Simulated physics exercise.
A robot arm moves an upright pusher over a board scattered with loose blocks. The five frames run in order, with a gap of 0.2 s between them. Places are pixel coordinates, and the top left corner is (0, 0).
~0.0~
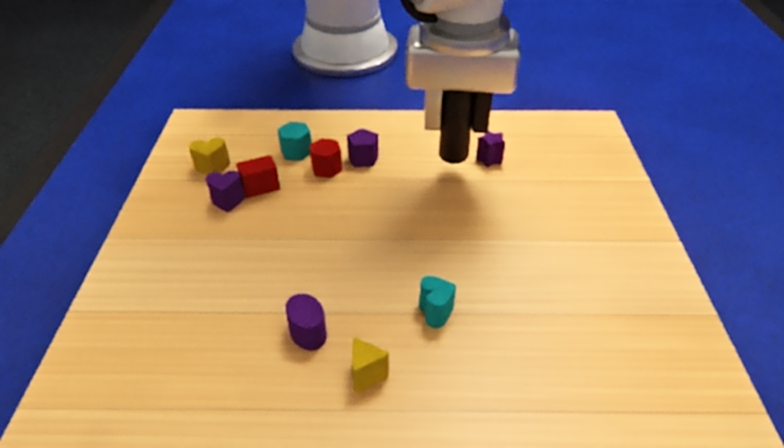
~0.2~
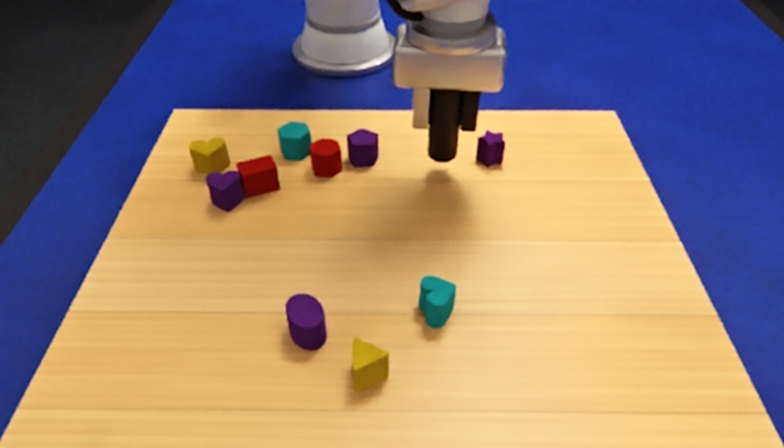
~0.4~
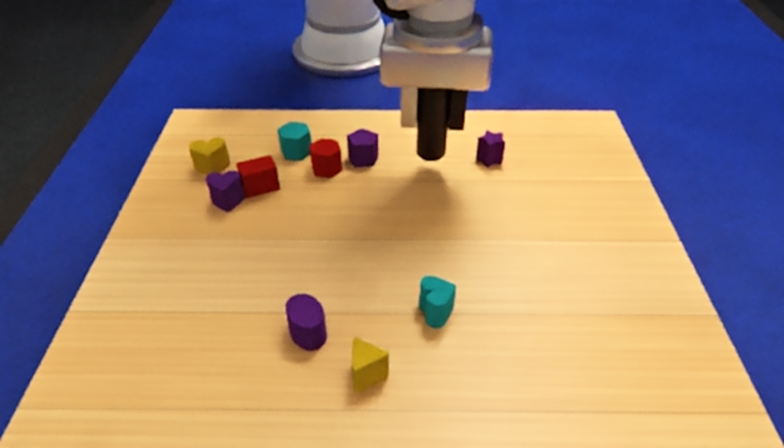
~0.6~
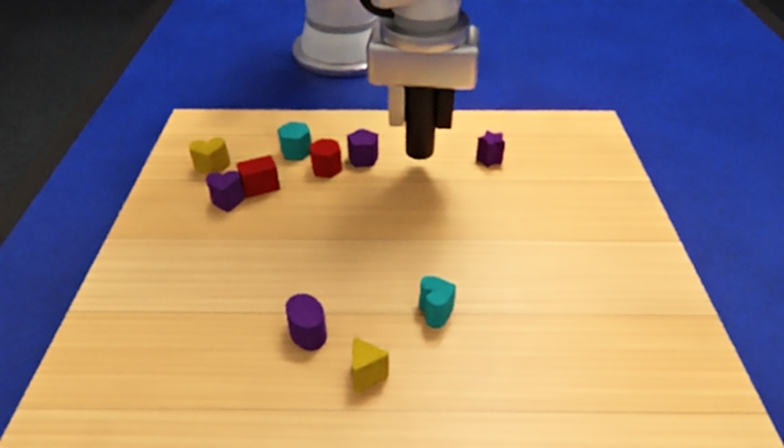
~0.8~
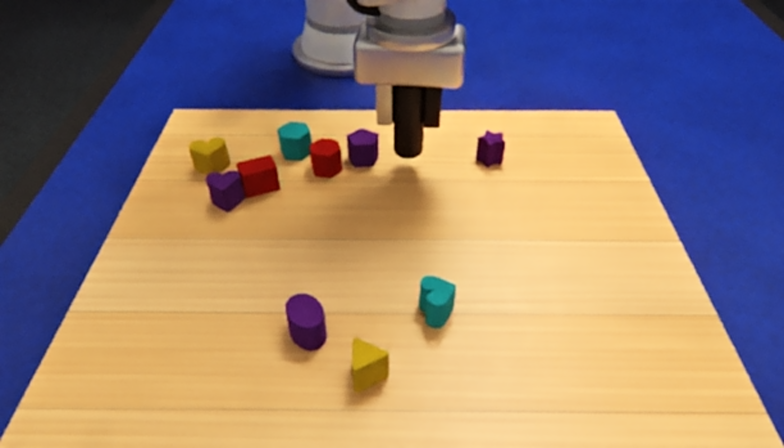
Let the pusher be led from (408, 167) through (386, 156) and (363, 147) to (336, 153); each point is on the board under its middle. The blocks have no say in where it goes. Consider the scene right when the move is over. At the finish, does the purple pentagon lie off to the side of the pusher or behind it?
I expect not.
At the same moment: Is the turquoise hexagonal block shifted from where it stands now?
Yes, that is how it ends up.
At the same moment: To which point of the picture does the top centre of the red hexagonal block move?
Top centre: (305, 153).
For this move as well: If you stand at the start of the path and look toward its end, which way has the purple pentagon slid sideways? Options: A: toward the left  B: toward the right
Answer: A.
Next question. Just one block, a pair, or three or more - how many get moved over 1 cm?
Going by the path, three or more blocks will move.
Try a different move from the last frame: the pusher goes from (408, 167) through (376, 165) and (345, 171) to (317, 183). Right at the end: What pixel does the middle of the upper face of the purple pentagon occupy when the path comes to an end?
The middle of the upper face of the purple pentagon will lie at about (338, 132) in the picture.
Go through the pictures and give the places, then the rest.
In the first frame, lower end of the pusher at (453, 157), tops of blocks, turquoise hexagonal block at (294, 129), red hexagonal block at (325, 146), purple pentagon at (363, 136).
In the second frame, pusher at (442, 155), blocks as before.
In the third frame, pusher at (431, 154), blocks as before.
In the fourth frame, pusher at (420, 153), blocks as before.
In the fifth frame, pusher at (408, 151), turquoise hexagonal block at (294, 129), red hexagonal block at (325, 146), purple pentagon at (363, 136).
The first path, step by step. One third of the way, pusher at (385, 140); purple pentagon at (356, 135), turned 15° anticlockwise.
Two thirds of the way, pusher at (361, 132); red hexagonal block at (320, 148), turned 15° anticlockwise; purple pentagon at (333, 131), turned 45° anticlockwise.
At the end, pusher at (335, 138); turquoise hexagonal block at (278, 129), turned 15° clockwise; red hexagonal block at (305, 153), turned 80° anticlockwise; purple pentagon at (306, 135), turned 30° anticlockwise.
